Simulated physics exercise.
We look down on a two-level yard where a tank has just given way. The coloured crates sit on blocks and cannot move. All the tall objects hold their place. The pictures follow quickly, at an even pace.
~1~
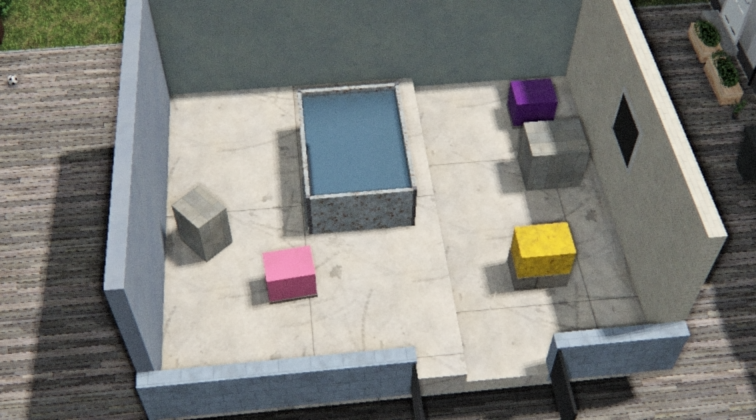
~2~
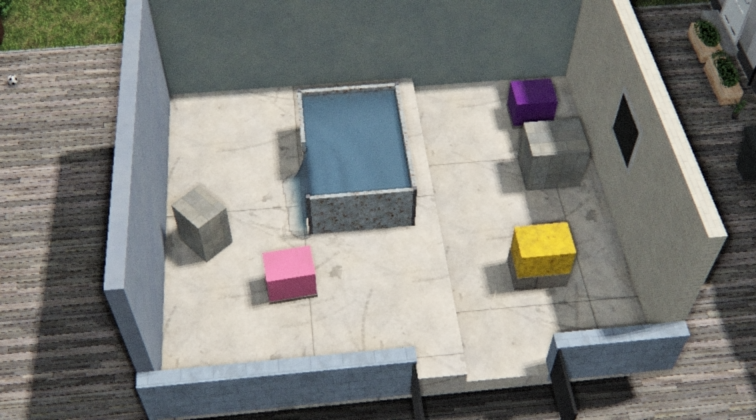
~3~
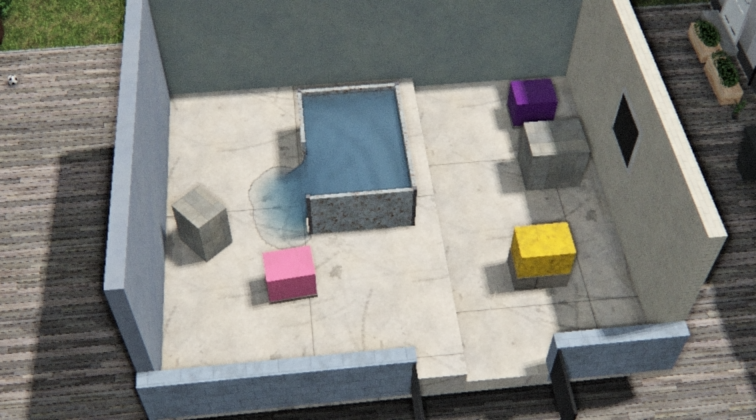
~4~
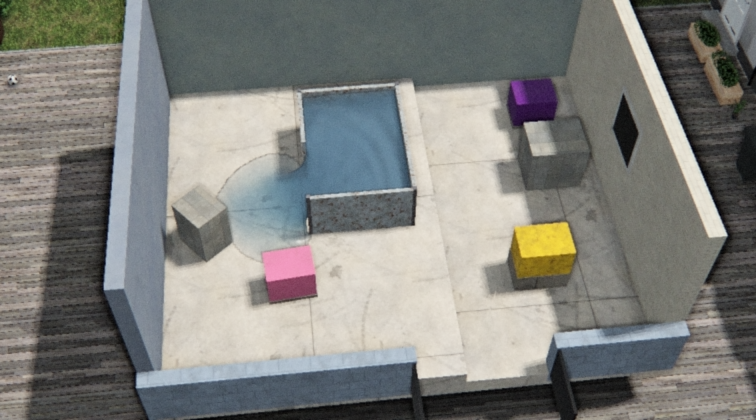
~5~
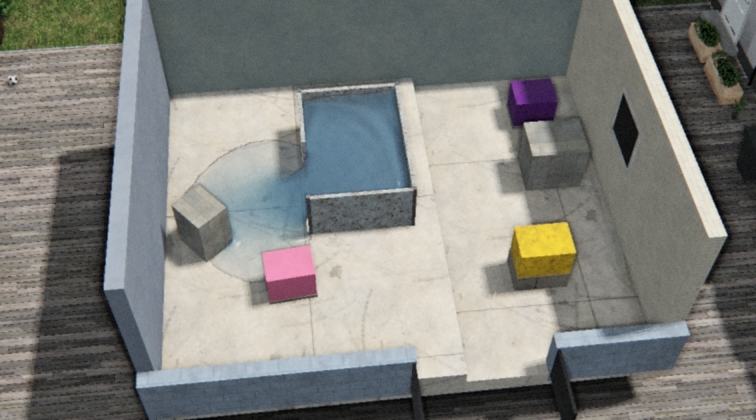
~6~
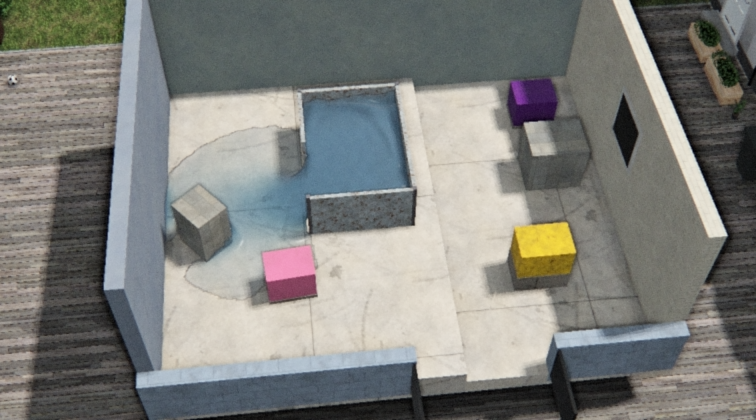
A raised tank of blue water stands near the back of a pale, walled concrete yard, seen from high above by a still camera. A pink block sits in front of it, a grey block to its left, and purple, grey and yellow blocks to the right. Water pours from a gap in the tank's left side and spreads leftward in a thin, widening sheet, running around the left grey block.
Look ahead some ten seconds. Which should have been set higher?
One by one: The yellow crate keeps dry; the purple crate is soaked; the pink crate is soaked.
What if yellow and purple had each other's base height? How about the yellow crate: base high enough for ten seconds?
My reading: The yellow one takes water.
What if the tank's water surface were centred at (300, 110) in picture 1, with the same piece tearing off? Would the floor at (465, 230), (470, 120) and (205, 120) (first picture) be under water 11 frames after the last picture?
In turn: No water, dry, covered.
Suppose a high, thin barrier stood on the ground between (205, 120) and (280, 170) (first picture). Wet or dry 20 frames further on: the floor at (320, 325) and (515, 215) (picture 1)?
As listed: Flooded, no water.
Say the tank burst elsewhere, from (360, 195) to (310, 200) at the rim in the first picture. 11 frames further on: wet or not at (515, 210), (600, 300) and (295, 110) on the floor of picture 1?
As listed: No water, no water, not flooded.
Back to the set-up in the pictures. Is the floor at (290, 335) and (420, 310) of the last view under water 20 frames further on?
In that order: Under water, wet.
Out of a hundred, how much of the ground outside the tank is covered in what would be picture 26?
Roughly 55 per cent.
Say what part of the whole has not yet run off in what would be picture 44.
Some 100 per cent.
A moment on, water covers 20 % of the floor; the yellow crate not reached, the purple crate not reached, the pink crate water round its plinth.
Next, water covers 30 % of the floor; the yellow crate not reached, the purple crate not reached, the pink crate water round its plinth.
Then, water covers 55 % of the floor; the yellow crate not reached, the purple crate not reached, the pink crate water round its plinth.
Later, water covers 90 % of the floor; the yellow crate water round its plinth, the purple crate water round its plinth, the pink crate water round its plinth.
In the end, water covers 95 % of the floor; the yellow crate stayed above the water, the purple crate was topped, the pink crate was topped.
